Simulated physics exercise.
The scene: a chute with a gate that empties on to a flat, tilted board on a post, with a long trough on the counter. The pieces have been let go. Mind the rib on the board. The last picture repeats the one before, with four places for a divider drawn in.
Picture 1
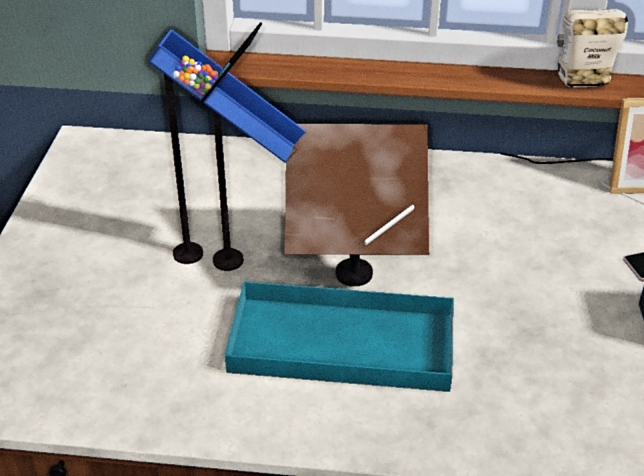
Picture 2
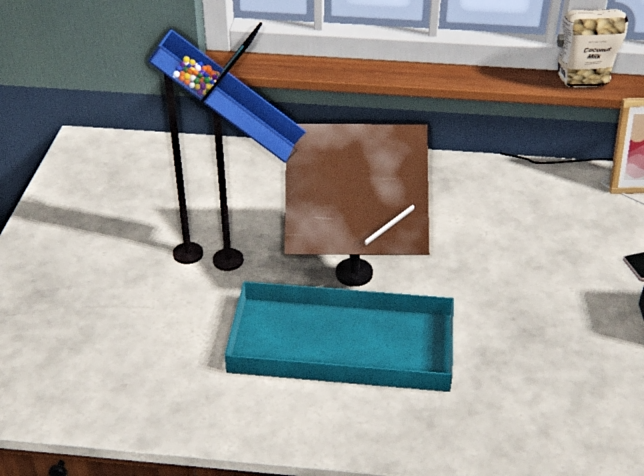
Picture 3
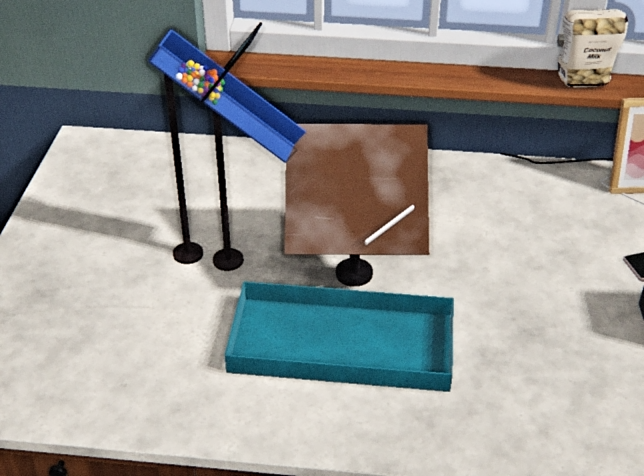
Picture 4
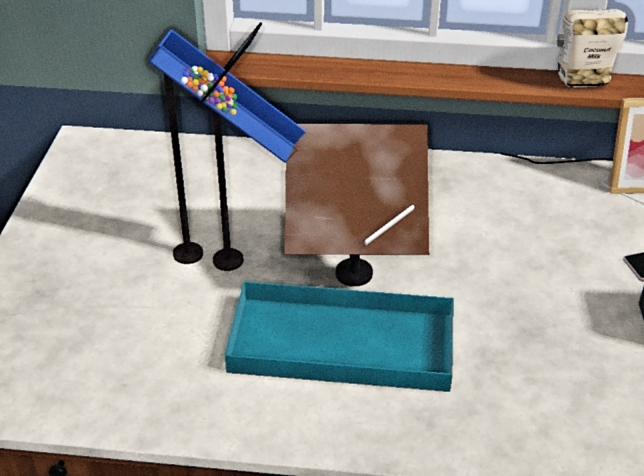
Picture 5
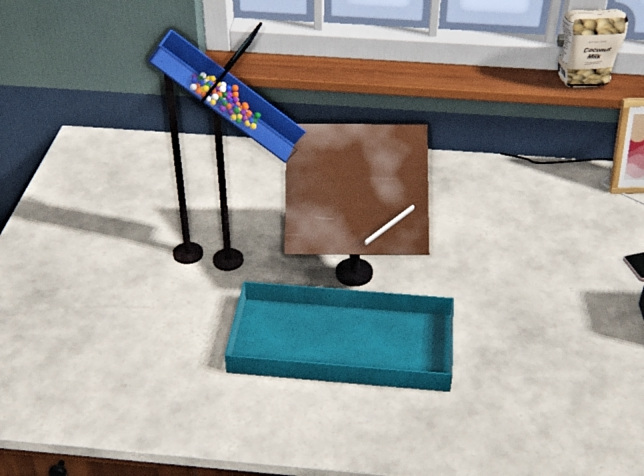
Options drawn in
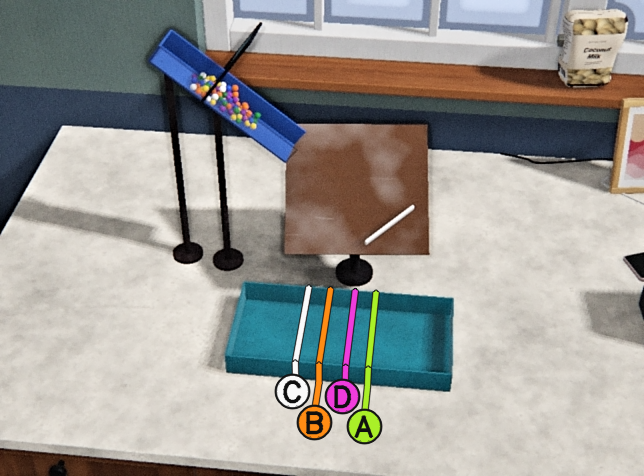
Colorful round beads slide partway down a sloping blue chute above a tilted brown board.
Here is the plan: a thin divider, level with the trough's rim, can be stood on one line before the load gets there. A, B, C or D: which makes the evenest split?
Go for D.
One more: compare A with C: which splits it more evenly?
Here it is line A.
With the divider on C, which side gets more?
The right side.
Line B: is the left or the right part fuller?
More lands on the right.
On the marked copy, line A crosses the front rim at (368, 367); line B crosses the front rim at (319, 363); line C crosses the front rim at (295, 361); line D crosses the front rim at (345, 365).
With A, of what is caught, the bulk on the left of the divider, close to a quarter on the right.
With B, of what is caught, a small share on the left of the divider, all but a few on the right.
With C, of what is caught, none at all on the left of the divider, the whole lot on the right.
With D, of what is caught, close to half on the left of the divider, close to half on the right.
